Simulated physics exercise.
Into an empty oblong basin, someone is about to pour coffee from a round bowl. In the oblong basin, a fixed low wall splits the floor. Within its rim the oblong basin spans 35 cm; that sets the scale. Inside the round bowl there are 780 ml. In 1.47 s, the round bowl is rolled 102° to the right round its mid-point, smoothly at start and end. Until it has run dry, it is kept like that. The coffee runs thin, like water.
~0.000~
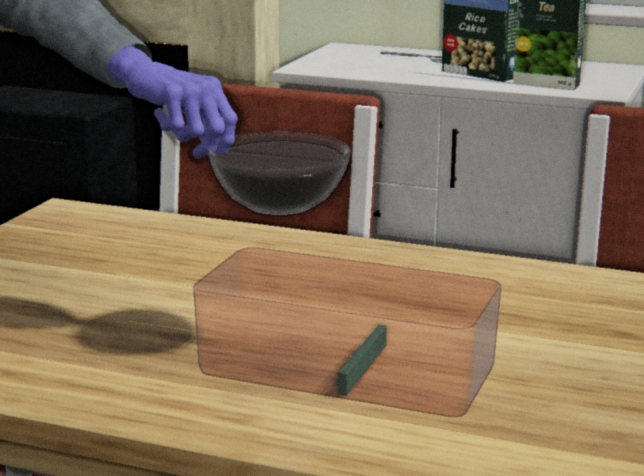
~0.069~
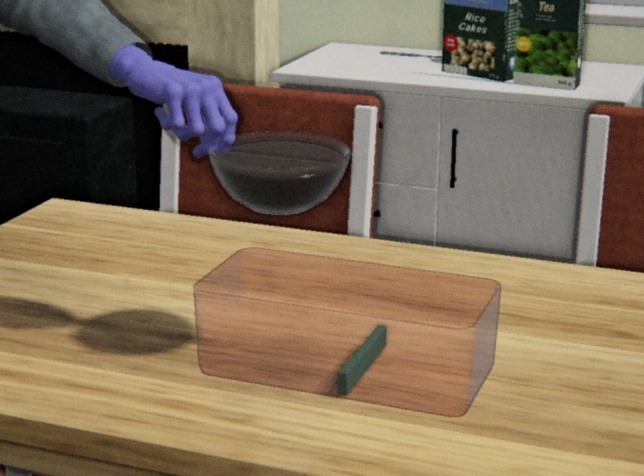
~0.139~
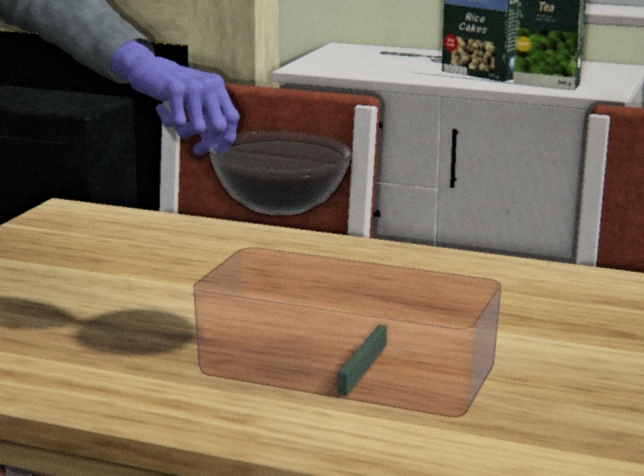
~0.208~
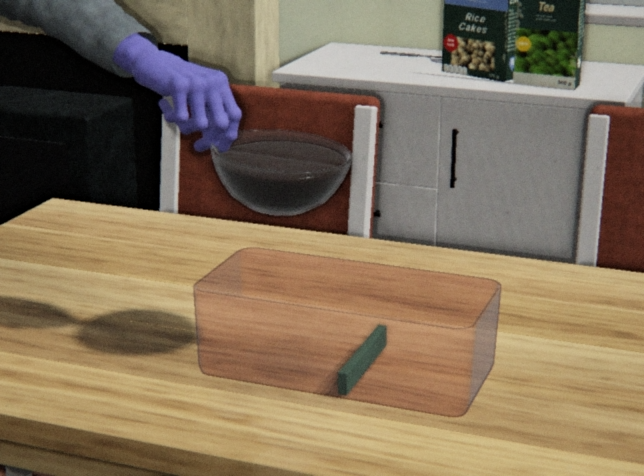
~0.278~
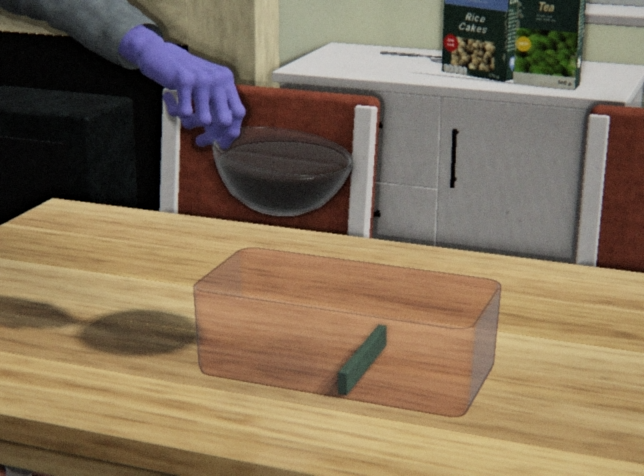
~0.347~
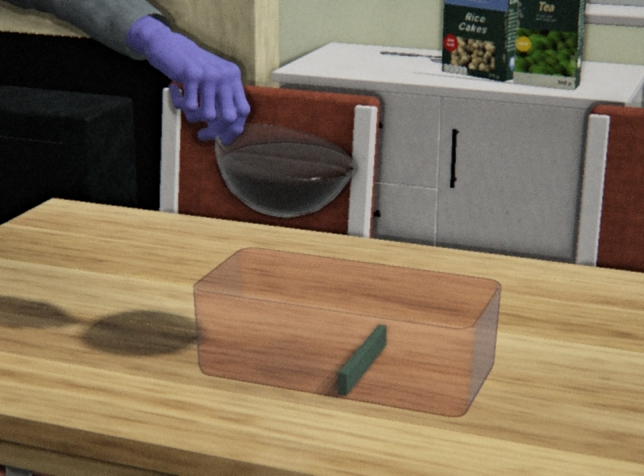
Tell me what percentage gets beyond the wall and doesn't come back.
Around 71 % gets beyond the wall and stays.
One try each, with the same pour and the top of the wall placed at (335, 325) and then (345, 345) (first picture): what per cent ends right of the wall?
Roughly 95 per cent, then 90 per cent.
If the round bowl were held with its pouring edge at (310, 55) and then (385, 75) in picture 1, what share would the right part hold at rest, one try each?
I'd expect close to 60 per cent and then close to 65 per cent.
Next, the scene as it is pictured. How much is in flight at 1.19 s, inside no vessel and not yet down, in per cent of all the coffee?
Near 3 percent.
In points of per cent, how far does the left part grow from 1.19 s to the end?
About 10 percent.
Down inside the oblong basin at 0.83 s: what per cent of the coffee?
About 38%.
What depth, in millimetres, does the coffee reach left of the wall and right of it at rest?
Final levels - left approx 8 mm, right approx 26 mm.
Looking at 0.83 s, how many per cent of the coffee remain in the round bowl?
32 %.
Then, 0.83 s in, the tilt is 62° and 32 per cent is still to pour, 2 is left of the wall and 36 right of it.
Then, 1.19 s in, the tilt is 93° and 0 per cent is still to pour, 18 is left of the wall and 79 right of it.
Then, 1.56 s in, the tilt is 102° and 0 per cent is still to pour, 27 is left of the wall and 72 right of it.
Then, 1.97 s in, the tilt is 102° and 0 per cent is still to pour, 28 is left of the wall and 71 right of it.
Finally, 28 per cent lies left of the wall, 71 right of it and 1 outside.
